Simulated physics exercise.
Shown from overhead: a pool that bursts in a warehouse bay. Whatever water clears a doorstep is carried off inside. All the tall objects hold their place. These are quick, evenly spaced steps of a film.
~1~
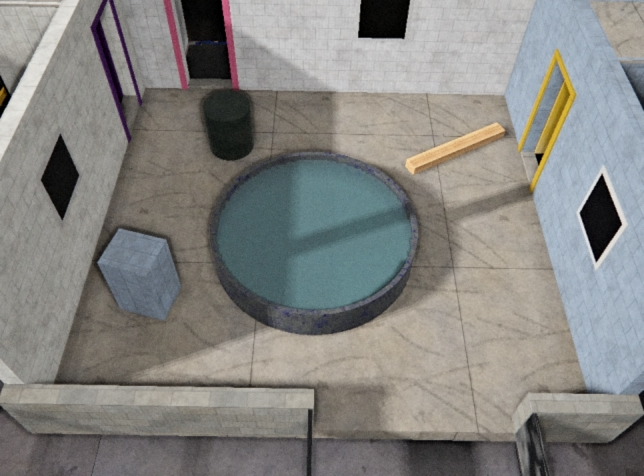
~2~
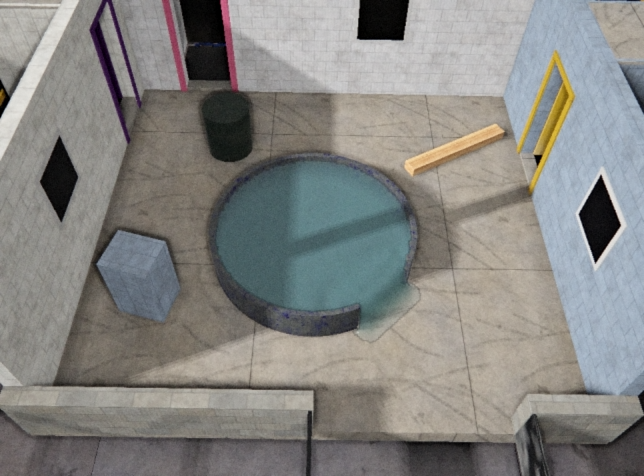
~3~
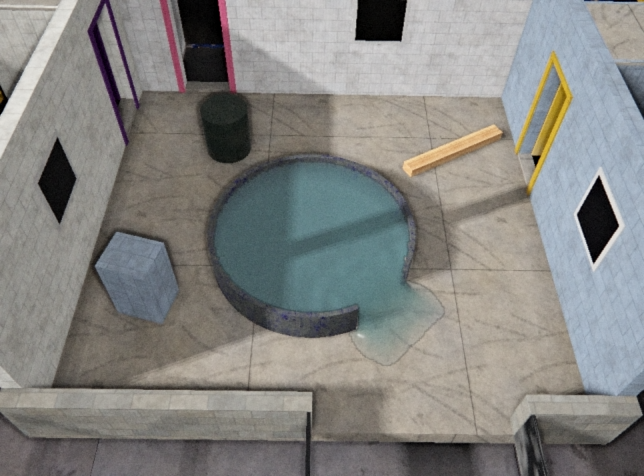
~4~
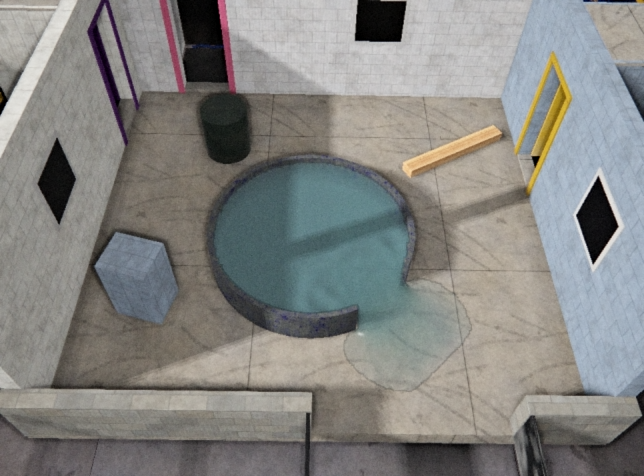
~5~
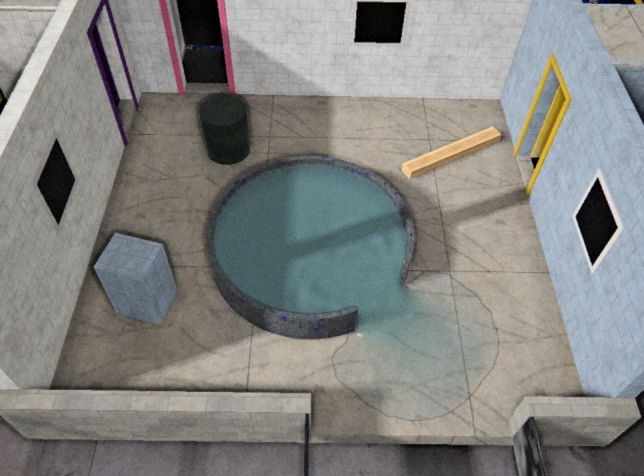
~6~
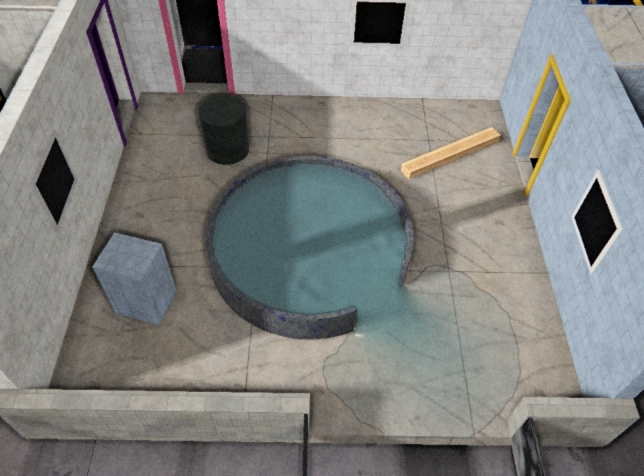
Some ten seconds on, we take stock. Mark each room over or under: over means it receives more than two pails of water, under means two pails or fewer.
Purple door - under; yellow door - over; pink door - under.
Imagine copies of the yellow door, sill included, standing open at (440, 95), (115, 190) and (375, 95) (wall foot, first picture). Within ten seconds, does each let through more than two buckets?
Stays within it; stays within it; stays within it.
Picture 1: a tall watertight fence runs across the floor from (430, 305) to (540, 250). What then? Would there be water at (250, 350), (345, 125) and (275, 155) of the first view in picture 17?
Lab note - spot 1 parched, spot 2 parched, spot 3 parched.
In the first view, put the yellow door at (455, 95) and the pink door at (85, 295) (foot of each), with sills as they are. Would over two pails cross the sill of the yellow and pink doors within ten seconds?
Note: Yellow lets in too little; pink lets in too little.
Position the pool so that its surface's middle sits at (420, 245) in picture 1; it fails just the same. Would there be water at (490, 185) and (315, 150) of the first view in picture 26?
I'd say swamped for the first and still dry for the second.
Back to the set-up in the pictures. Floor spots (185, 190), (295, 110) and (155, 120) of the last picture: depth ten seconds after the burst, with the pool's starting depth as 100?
About 0, 6 and 0 percent, in that order.
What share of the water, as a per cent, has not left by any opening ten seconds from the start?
60 per cent.
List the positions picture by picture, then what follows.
The first picture shows the round pool at (314, 228) is whole and still.
In the second picture, water pours out at (384, 302) and has run to (414, 291).
In the third picture, the front is at (434, 302), out from the gap at (383, 304).
In the fourth picture, water pours out at (382, 304) and has run to (462, 331).
In the fifth picture, water pours out at (382, 305) and has run to (487, 363).
In the sixth picture, water pours out at (381, 305) and has run to (505, 393).
A moment on, water covers 15 % of the floor; the purple door not reached, the yellow door not reached, the pink door not reached.
Next, water covers 15 % of the floor; the purple door not reached, the yellow door not reached, the pink door not reached.
Then, water covers 20 % of the floor; the purple door not reached, the yellow door not reached, the pink door not reached.
Later, water covers 35 % of the floor; the purple door not reached, the yellow door under two buckets in, the pink door not reached.
In the end, water covers 50 % of the floor; the purple door not reached, the yellow door over two buckets in, the pink door not reached.
